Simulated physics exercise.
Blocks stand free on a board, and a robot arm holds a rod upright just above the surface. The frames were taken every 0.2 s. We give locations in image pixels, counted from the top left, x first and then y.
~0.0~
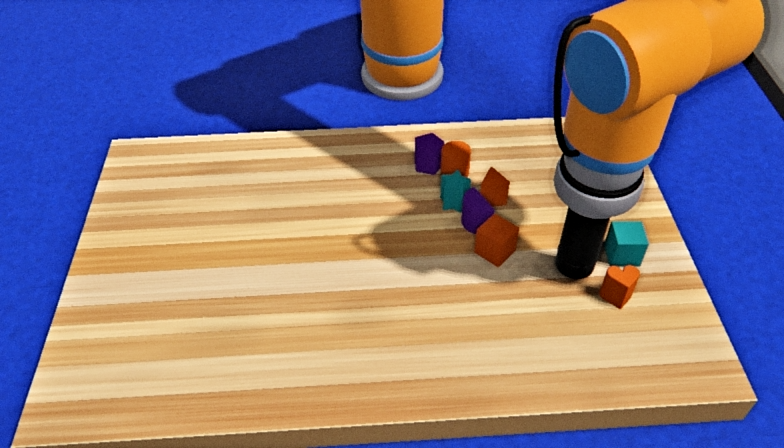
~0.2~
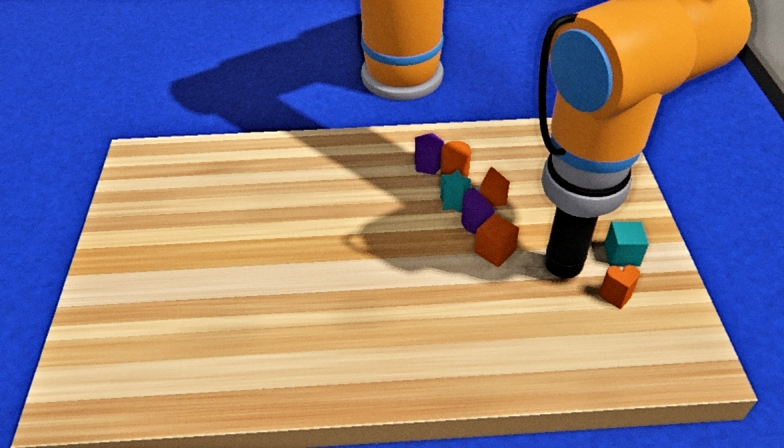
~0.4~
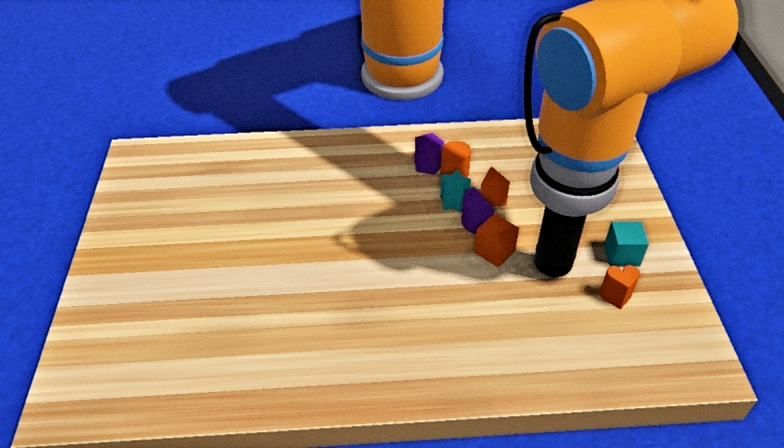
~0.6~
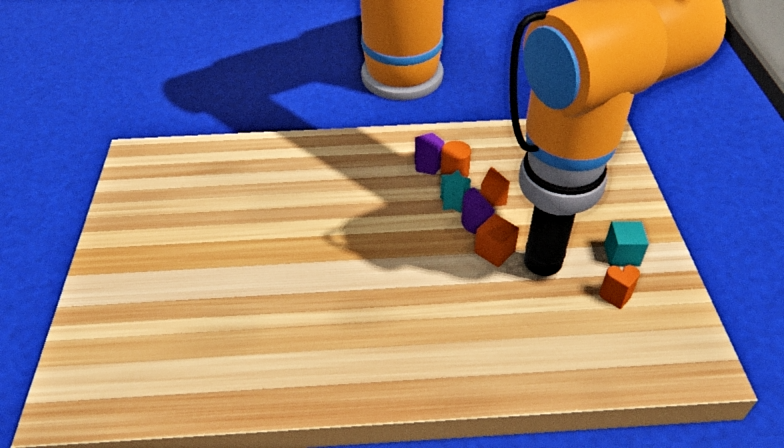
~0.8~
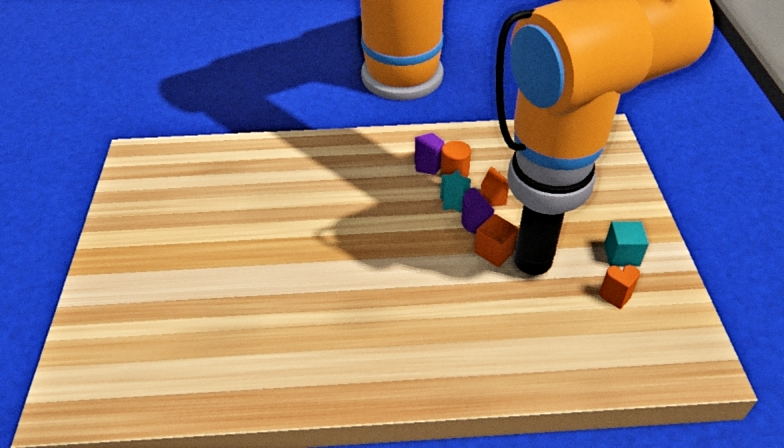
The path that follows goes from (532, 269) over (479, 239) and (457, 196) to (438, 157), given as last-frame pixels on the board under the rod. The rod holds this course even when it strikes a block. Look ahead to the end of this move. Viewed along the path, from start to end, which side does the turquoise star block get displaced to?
Sideways shift: Left.
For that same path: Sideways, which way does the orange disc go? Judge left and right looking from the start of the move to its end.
Measured against the direction from start to end, the orange disc shifts toward the right-hand side.
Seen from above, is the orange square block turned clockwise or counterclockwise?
If we look at it from overhead, the orange square block pivots counter-clockwise.
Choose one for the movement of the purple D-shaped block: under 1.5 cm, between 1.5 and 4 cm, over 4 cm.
Above 4 cm.
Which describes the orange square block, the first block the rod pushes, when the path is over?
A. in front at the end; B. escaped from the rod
B.
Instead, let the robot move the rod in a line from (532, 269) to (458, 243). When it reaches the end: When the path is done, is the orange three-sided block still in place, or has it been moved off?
If the rod follows that path, the orange three-sided block stays in its place.
The first path, step by step. One third of the way, rod (479, 231); turquoise star block (446, 173); purple D-shaped block (467, 185); orange square block (451, 202).
Two thirds of the way, rod (457, 188); turquoise star block (430, 163), turned 65° anticlockwise; orange disc (456, 131); purple D-shaped block (464, 149), turned 50° clockwise; orange square block (432, 189), turned 55° anticlockwise.
At the end, rod (438, 150); turquoise star block (420, 156), turned 130° anticlockwise; orange disc (458, 116); purple D-shaped block (470, 133), turned 165° clockwise; orange square block (432, 189), turned 55° anticlockwise.
